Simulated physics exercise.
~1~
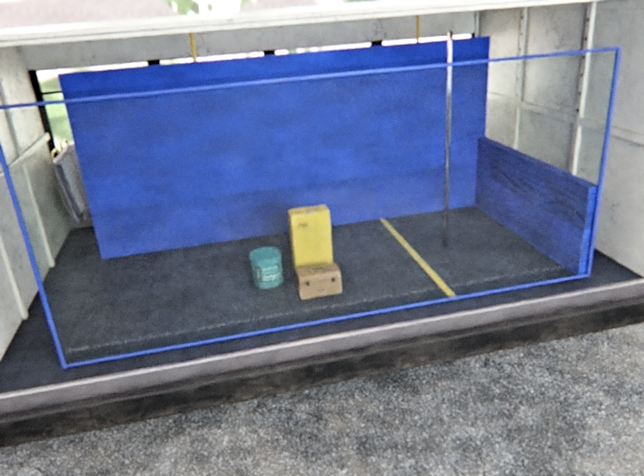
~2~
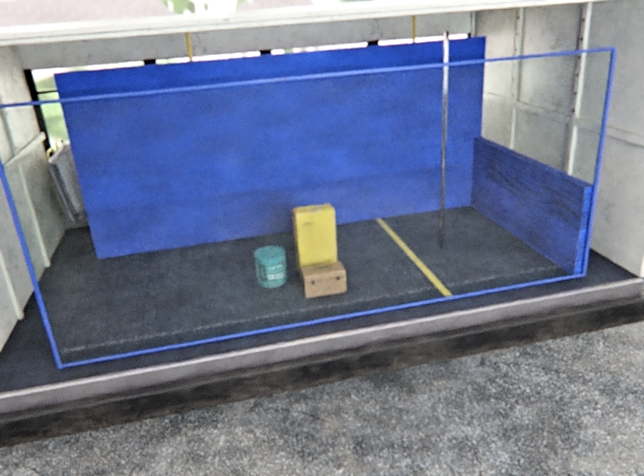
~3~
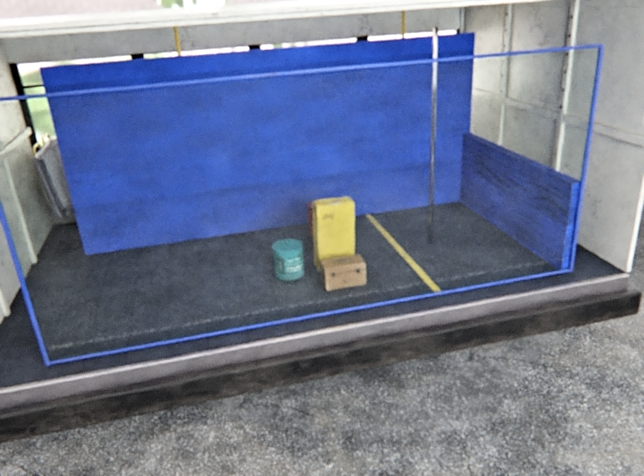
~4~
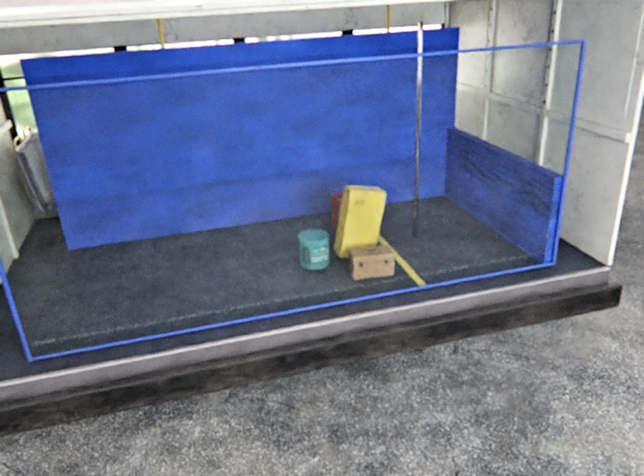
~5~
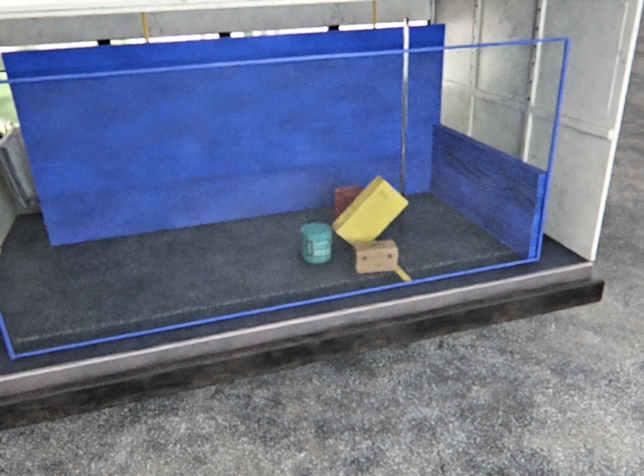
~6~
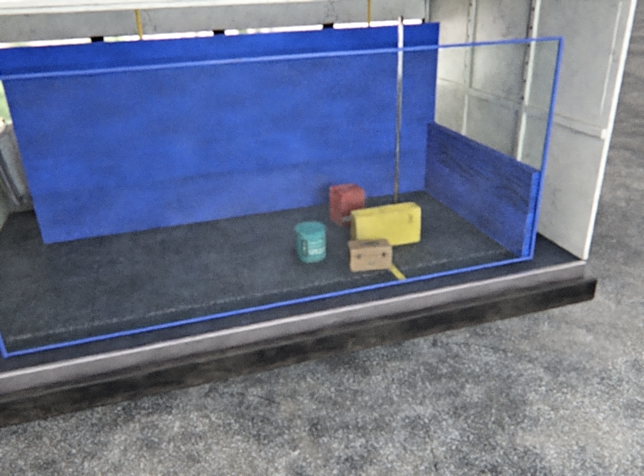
At the start, a teal bucket, an upright yellow box and a small brown toolbox stand on the dark floor of a blue-walled bay, left of a yellow line and an upright pole. The three slide right together towards the line as the view drifts slightly right. The tall yellow box then begins to lean to the right, and a red pack comes into view behind it. The yellow box tips further over and drops onto its side across the line. At the end, the toolbox and bucket sit short of the line, with the red pack still upright behind them.
